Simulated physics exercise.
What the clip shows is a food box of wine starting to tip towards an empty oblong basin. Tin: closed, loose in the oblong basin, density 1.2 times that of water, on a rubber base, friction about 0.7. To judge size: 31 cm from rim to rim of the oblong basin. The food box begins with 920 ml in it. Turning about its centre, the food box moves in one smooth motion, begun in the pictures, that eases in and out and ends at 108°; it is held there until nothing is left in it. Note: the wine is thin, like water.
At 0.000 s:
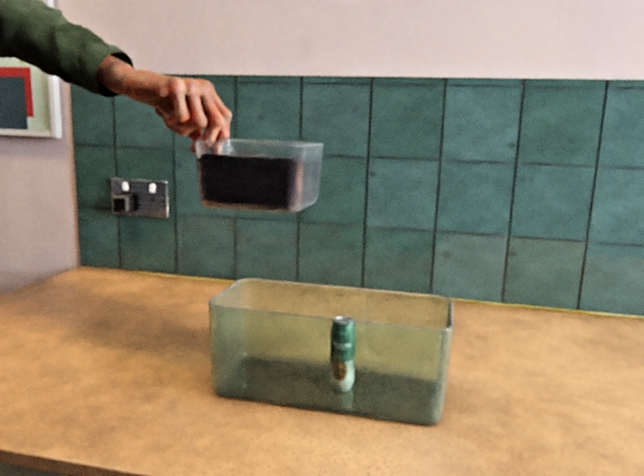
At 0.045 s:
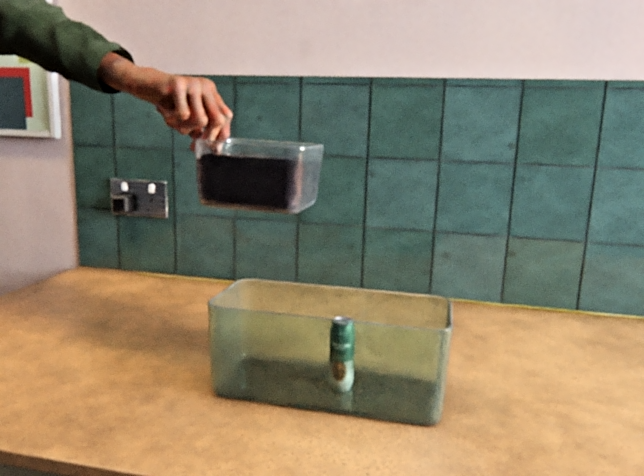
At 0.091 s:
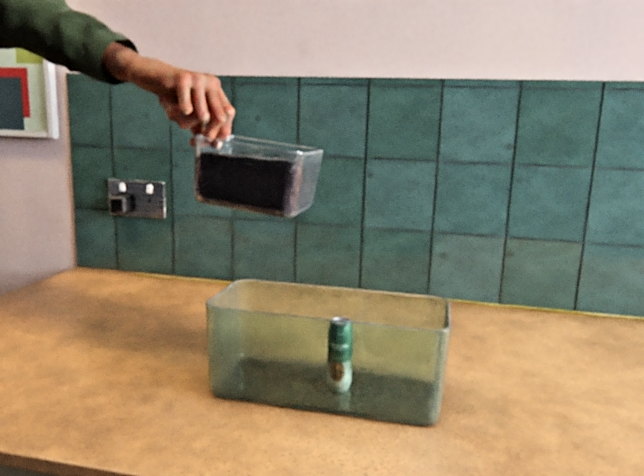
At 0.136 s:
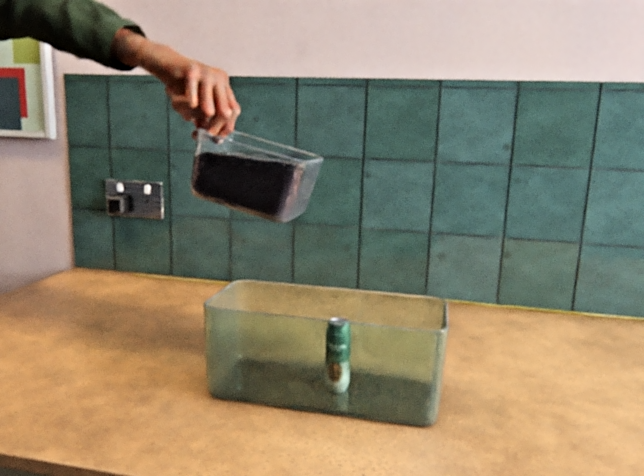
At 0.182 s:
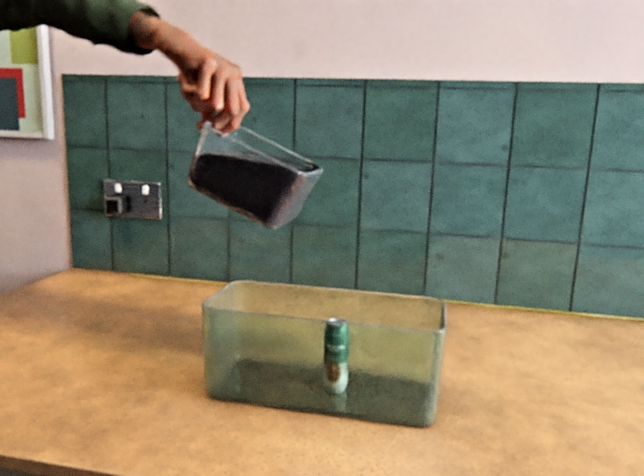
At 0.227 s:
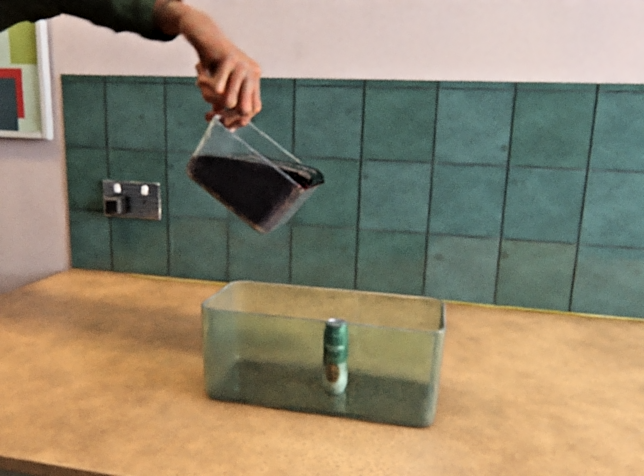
A hand in a dark green sleeve reaches in from the upper left, holding a clear box of dark liquid above a wooden counter, seen from the front and slightly above, against green tiles. Below sits a larger, greenish clear basin with a green and white can upright inside. The hand tilts the box steadily down to the right, liquid reaching its lower rim, as the view shifts very slightly.
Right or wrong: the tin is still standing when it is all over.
Right, it is still standing.
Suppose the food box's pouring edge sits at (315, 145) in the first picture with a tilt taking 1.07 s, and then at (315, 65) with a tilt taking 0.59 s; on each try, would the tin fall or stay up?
In the first try it remains standing; in the second it remains standing.
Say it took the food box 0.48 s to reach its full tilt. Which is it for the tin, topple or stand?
The tin would stay balanced.
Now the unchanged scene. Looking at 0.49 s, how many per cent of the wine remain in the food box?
22 %.
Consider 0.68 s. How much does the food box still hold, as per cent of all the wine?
About 3 per cent.
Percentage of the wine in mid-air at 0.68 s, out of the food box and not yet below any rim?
12 in a hundred, give or take.
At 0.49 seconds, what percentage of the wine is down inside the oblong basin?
Roughly 26 percent of it.
Then, 0.49 s in, the tilt is 100° and 21 per cent is still to pour; the tin stands where it began.
Then, 0.68 s in, the tilt is 108° and 3 per cent is still to pour; the tin stands where it began.
Then, 0.87 s in, the tilt is 108° and 0 per cent is still to pour; the tin stands where it began.
Then, 1.09 s in, the tilt is 108° and 0 per cent is still to pour; the tin stands where it began.
Finally, the tin stands where it began.
